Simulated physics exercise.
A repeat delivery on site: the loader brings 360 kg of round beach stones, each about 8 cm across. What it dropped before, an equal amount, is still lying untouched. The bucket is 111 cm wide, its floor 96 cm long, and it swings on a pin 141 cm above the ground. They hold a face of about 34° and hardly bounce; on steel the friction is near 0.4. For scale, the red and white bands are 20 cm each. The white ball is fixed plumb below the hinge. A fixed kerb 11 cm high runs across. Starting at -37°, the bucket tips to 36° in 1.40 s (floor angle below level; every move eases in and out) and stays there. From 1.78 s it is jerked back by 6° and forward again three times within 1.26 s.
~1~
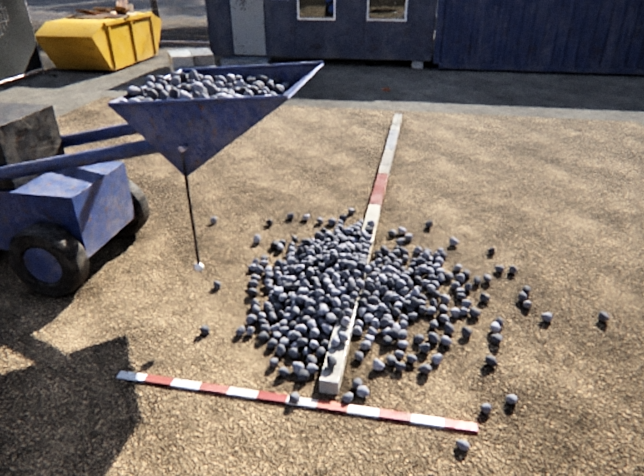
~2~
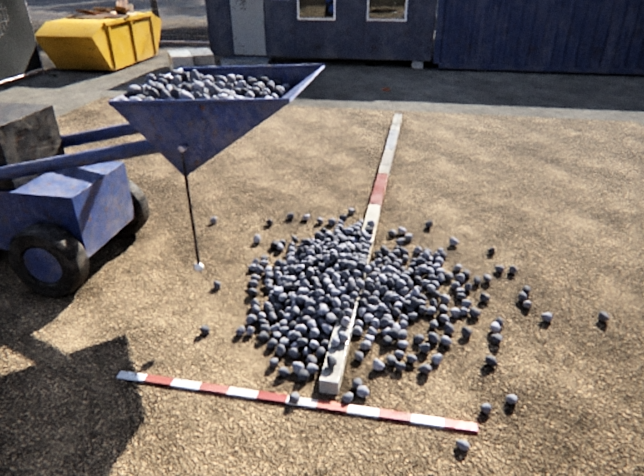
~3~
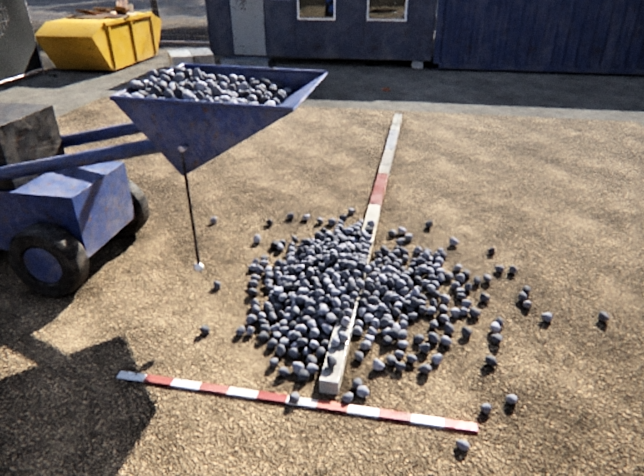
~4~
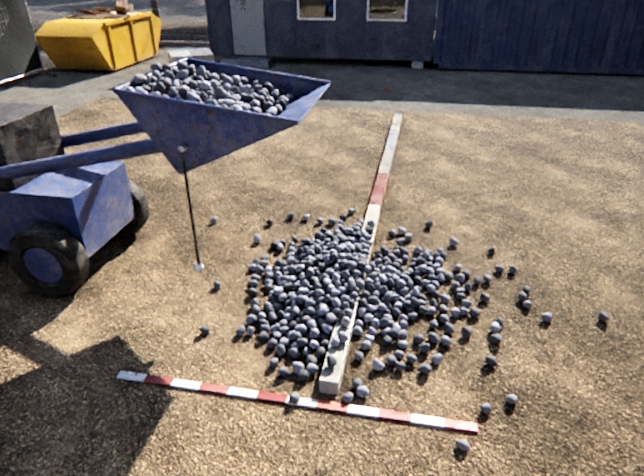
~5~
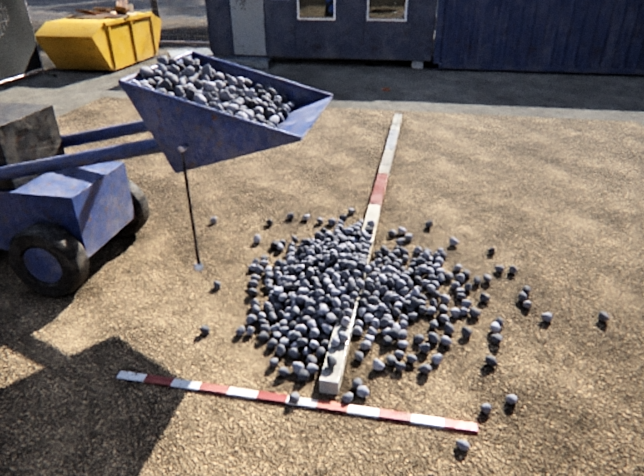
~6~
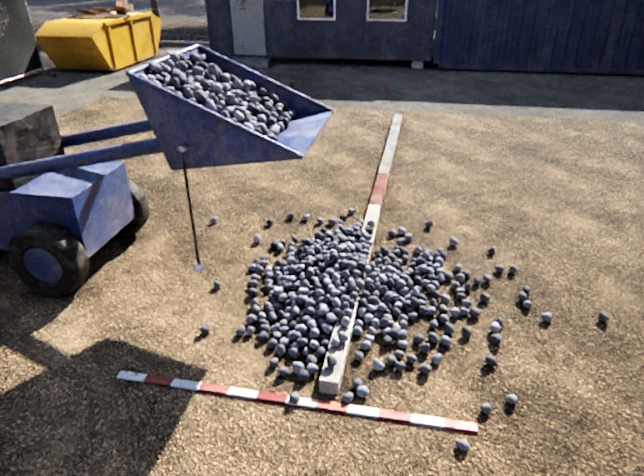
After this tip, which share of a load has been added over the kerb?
Close to 65 parts in a hundred.
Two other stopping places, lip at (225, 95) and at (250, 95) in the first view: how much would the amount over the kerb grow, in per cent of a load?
First some 10, then 30 per cent.
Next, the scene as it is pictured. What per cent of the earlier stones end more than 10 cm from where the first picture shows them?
About 20 per cent.
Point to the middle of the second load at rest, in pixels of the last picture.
Around (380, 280).
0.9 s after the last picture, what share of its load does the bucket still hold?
It holds some 50 per cent.
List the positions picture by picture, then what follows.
In the first picture, the bucket is at -37°, its lip at (288, 98); the top of the load is at (186, 80). The earlier load is highest near (346, 264), 22 cm above ground level, 69 % on this side of the kerb, 32 % over the kerb.
In the second picture, the bucket is at -36°, its lip at (290, 101); the top of the load is at (186, 79).
In the third picture, the bucket is at -31°, its lip at (293, 109); the top of the load is at (182, 75).
In the fourth picture, lip at (298, 123), floor tilted -25°, highest stones at (179, 70).
In the fifth picture, lip at (301, 139), floor tilted -18°, highest stones at (184, 65).
In the sixth picture, the bucket is at -9°, its lip at (303, 157); the top of the load is at (191, 60).
Then, 0.5 s after the last picture the floor is at 25°; in per cent of one load, 100 in the bucket, 69 on this side of the kerb, 32 over the kerb; the foremost stones are at (527, 288).
Then, 0.9 s after the last picture the floor is at 36°; in per cent of one load, 49 in the bucket, 118 on this side of the kerb, 34 over the kerb; the foremost stones are at (527, 288).
Then, 2.9 s after the last picture the floor is at 36°; in per cent of one load, 0 in the bucket, 104 on this side of the kerb, 97 over the kerb; the foremost stones are at (540, 301).
Then, 5.5 s after the last picture the floor is at 36°; in per cent of one load, 0 in the bucket, 104 on this side of the kerb, 97 over the kerb; the foremost stones are at (540, 301). Net gain over the kerb, 65.
